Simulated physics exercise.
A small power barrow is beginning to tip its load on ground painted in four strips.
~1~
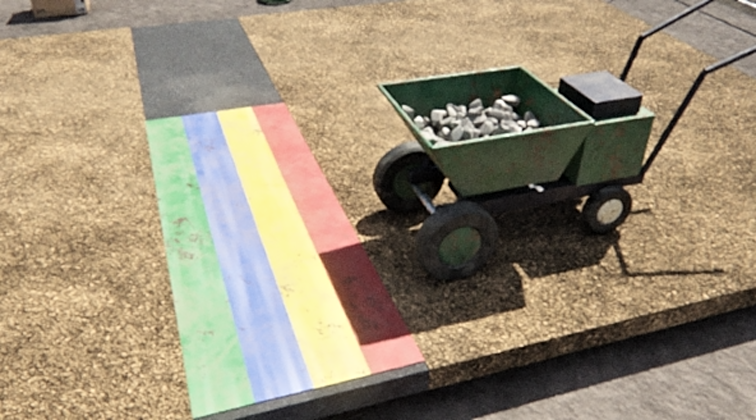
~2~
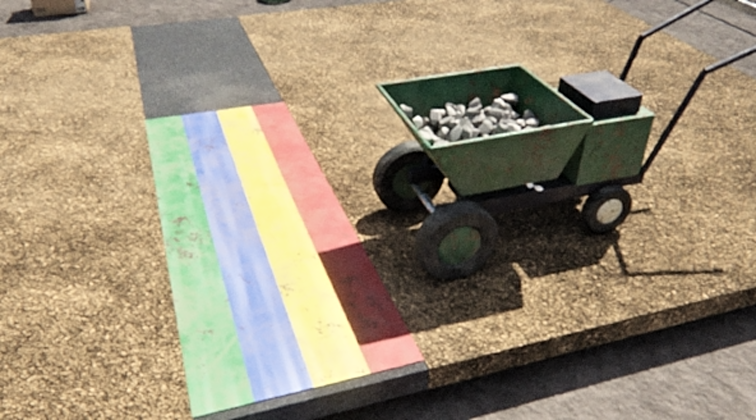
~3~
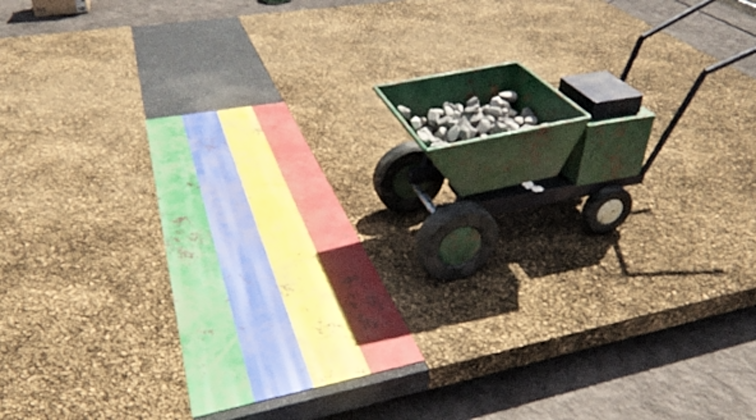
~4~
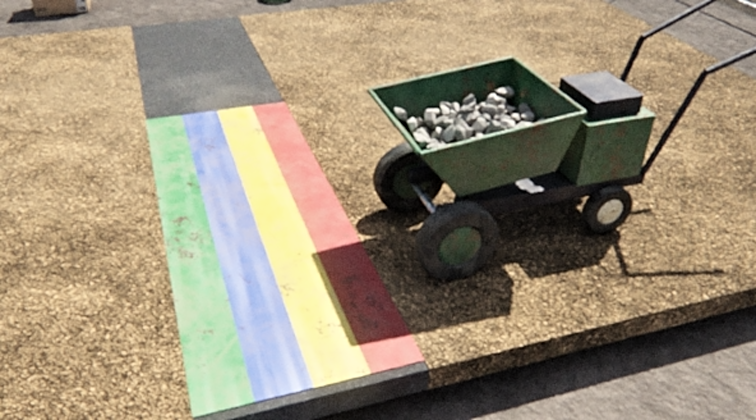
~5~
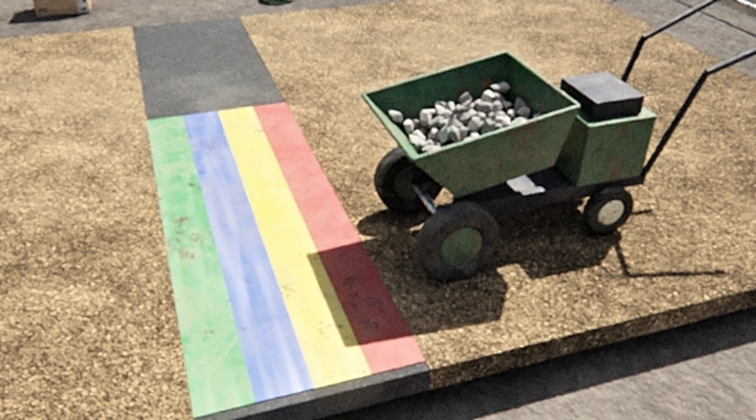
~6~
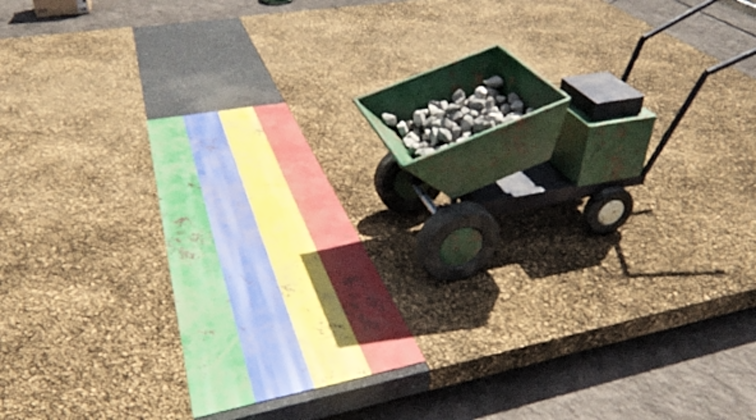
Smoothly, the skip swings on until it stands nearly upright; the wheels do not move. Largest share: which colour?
Colour: Yellow.
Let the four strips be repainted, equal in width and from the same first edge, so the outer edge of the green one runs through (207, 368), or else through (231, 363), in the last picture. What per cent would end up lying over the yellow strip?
Shares in turn: 40 %; 40 %.
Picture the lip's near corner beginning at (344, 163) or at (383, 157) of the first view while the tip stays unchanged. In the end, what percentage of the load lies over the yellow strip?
Roughly 0 per cent first, then roughly 10 per cent.
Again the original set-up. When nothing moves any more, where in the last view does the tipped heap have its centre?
Last view, resting centre - approx. (290, 261).
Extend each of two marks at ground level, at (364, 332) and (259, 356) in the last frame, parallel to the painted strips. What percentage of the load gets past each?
Roughly 70 per cent, and 10 per cent.
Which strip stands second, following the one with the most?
Rank two: The blue one.
Soon, skip tipped steeply; all in the skip.
A while on, skip tipped right over; nearly all in the skip; a small part over the yellow strip; a stray few over the blue strip.
Towards the end, skip tipped right over; about a third in the skip; a stray few over the red strip; about half over the yellow strip; about a quarter over the blue strip; a small part over the green strip; a stray few off the paint.
Finally, skip tipped right over; about a quarter in the skip; a small part over the red strip; about half over the yellow strip; about a quarter over the blue strip; a small part over the green strip; a stray few off the paint.
